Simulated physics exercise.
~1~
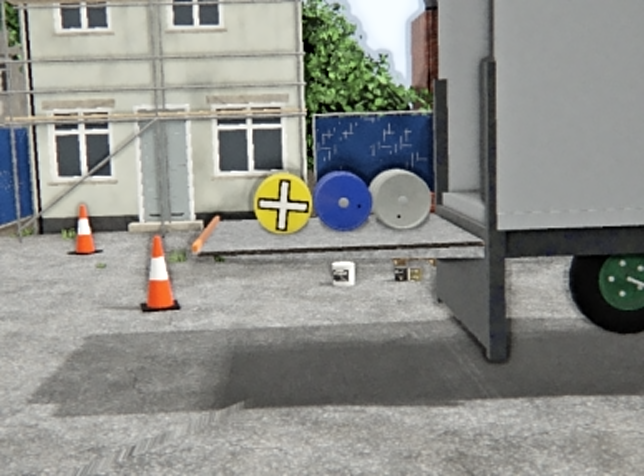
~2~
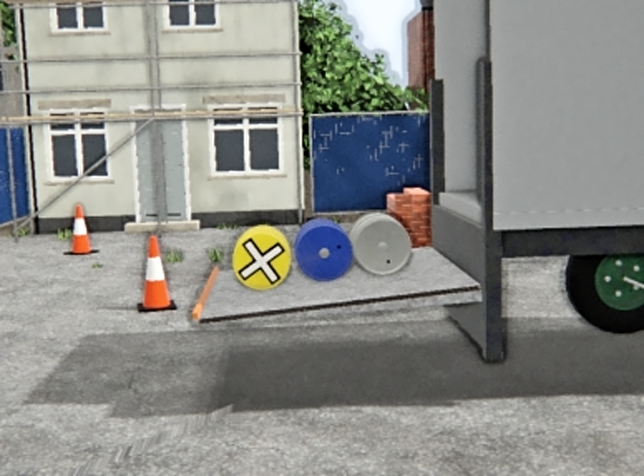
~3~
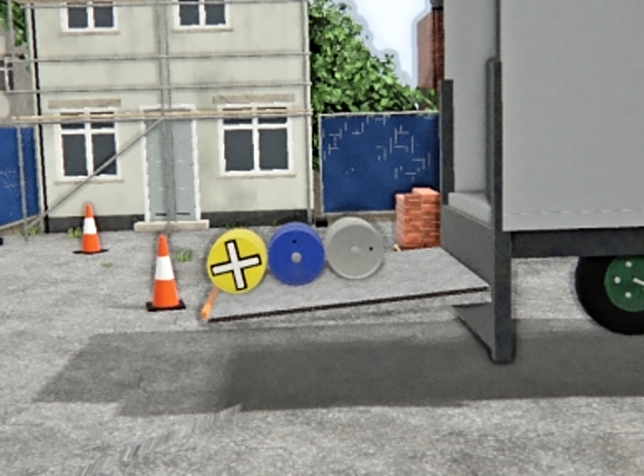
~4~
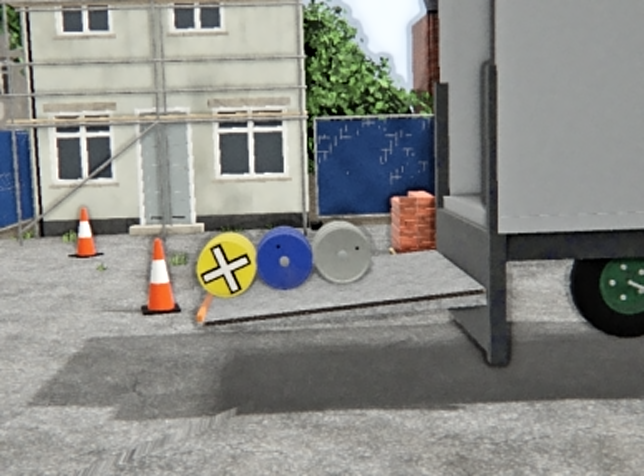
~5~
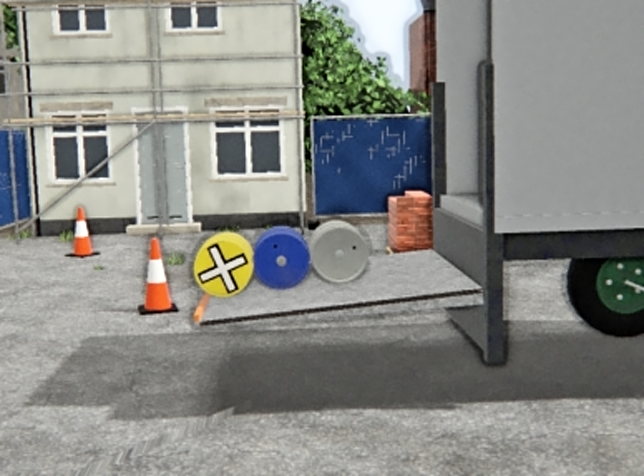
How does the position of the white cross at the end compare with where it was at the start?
At the end the white cross is lower and further to the left, close to the orange flap at the plate's edge. It started higher up and further right.
